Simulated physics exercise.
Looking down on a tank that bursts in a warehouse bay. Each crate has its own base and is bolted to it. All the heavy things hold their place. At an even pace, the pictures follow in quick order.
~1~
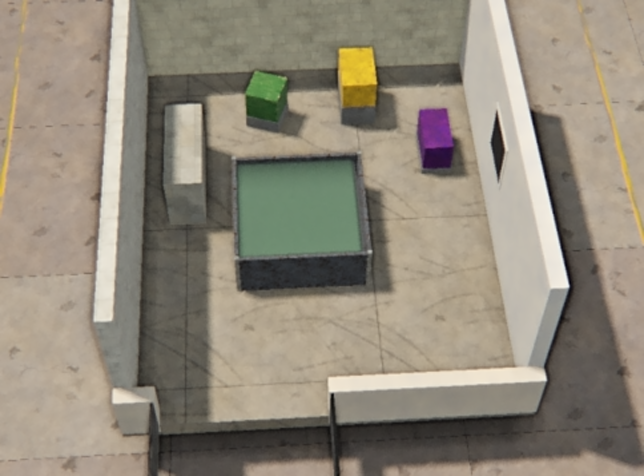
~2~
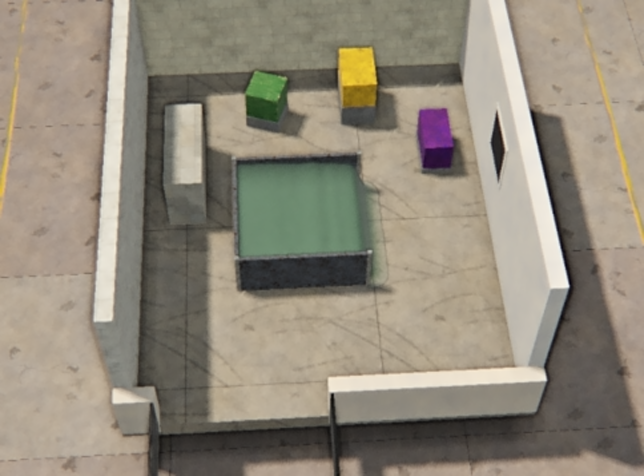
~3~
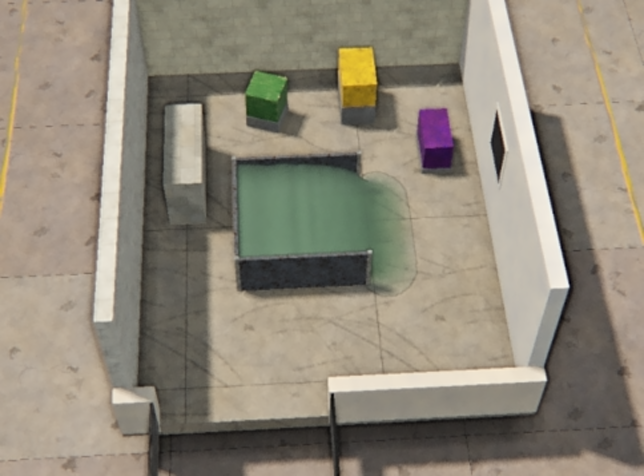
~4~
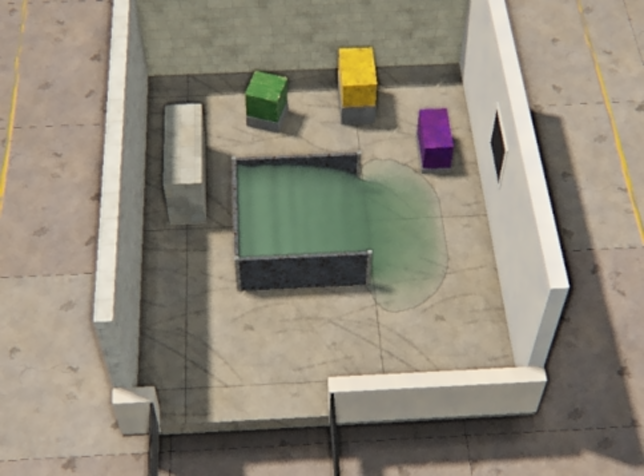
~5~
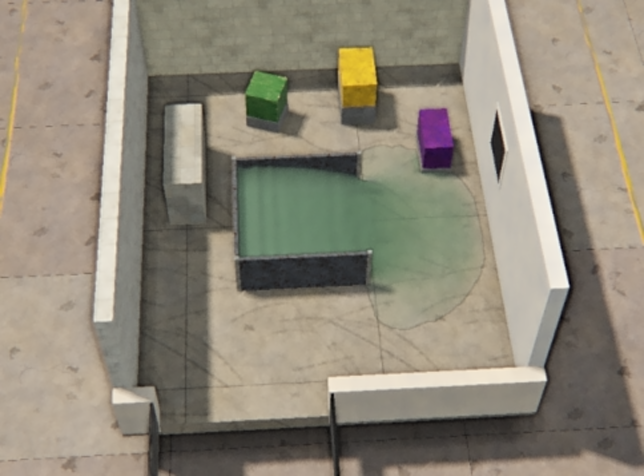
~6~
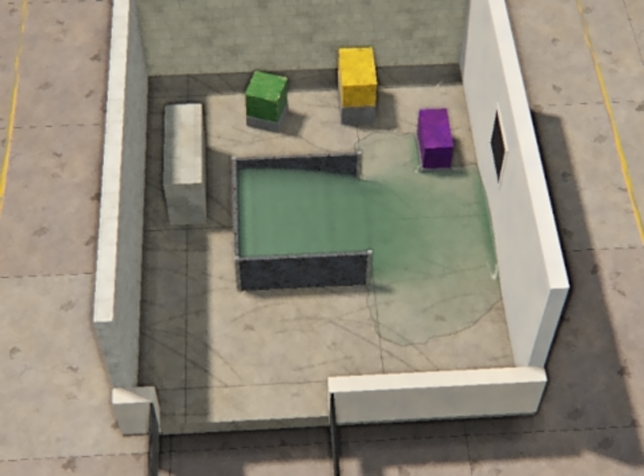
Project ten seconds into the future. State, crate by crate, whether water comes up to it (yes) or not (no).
Green crate - no; purple crate - yes; yellow crate - no.
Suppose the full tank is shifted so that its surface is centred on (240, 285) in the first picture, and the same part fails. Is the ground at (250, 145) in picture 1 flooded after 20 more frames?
Not reached.
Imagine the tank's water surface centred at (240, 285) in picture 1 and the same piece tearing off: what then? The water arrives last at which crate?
Answer: The green crate.
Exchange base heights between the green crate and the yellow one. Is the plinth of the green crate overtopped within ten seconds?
The green one is not reached.
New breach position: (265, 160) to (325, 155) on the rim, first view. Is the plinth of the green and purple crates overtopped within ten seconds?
As I see it, green crate gets reached, and purple crate gets reached.
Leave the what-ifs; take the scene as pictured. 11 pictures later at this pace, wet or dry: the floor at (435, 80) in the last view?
Lab note: Spot reads soaked.
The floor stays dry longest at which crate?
The one in green, I reckon.
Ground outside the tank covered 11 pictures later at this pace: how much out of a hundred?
I'd put it at roughly 35 per cent.
A moment on, water covers 25 % of the floor; the green crate not reached, the purple crate water round its plinth, the yellow crate water round its plinth.
Next, water covers 35 % of the floor; the green crate not reached, the purple crate water round its plinth, the yellow crate water round its plinth.
Then, water covers 60 % of the floor; the green crate water round its plinth, the purple crate water round its plinth, the yellow crate water round its plinth.
Later, water covers 95 % of the floor; the green crate water round its plinth, the purple crate water round its plinth, the yellow crate water round its plinth.
In the end, water covers 100 % of the floor; the green crate stayed above the water, the purple crate was topped, the yellow crate stayed above the water.
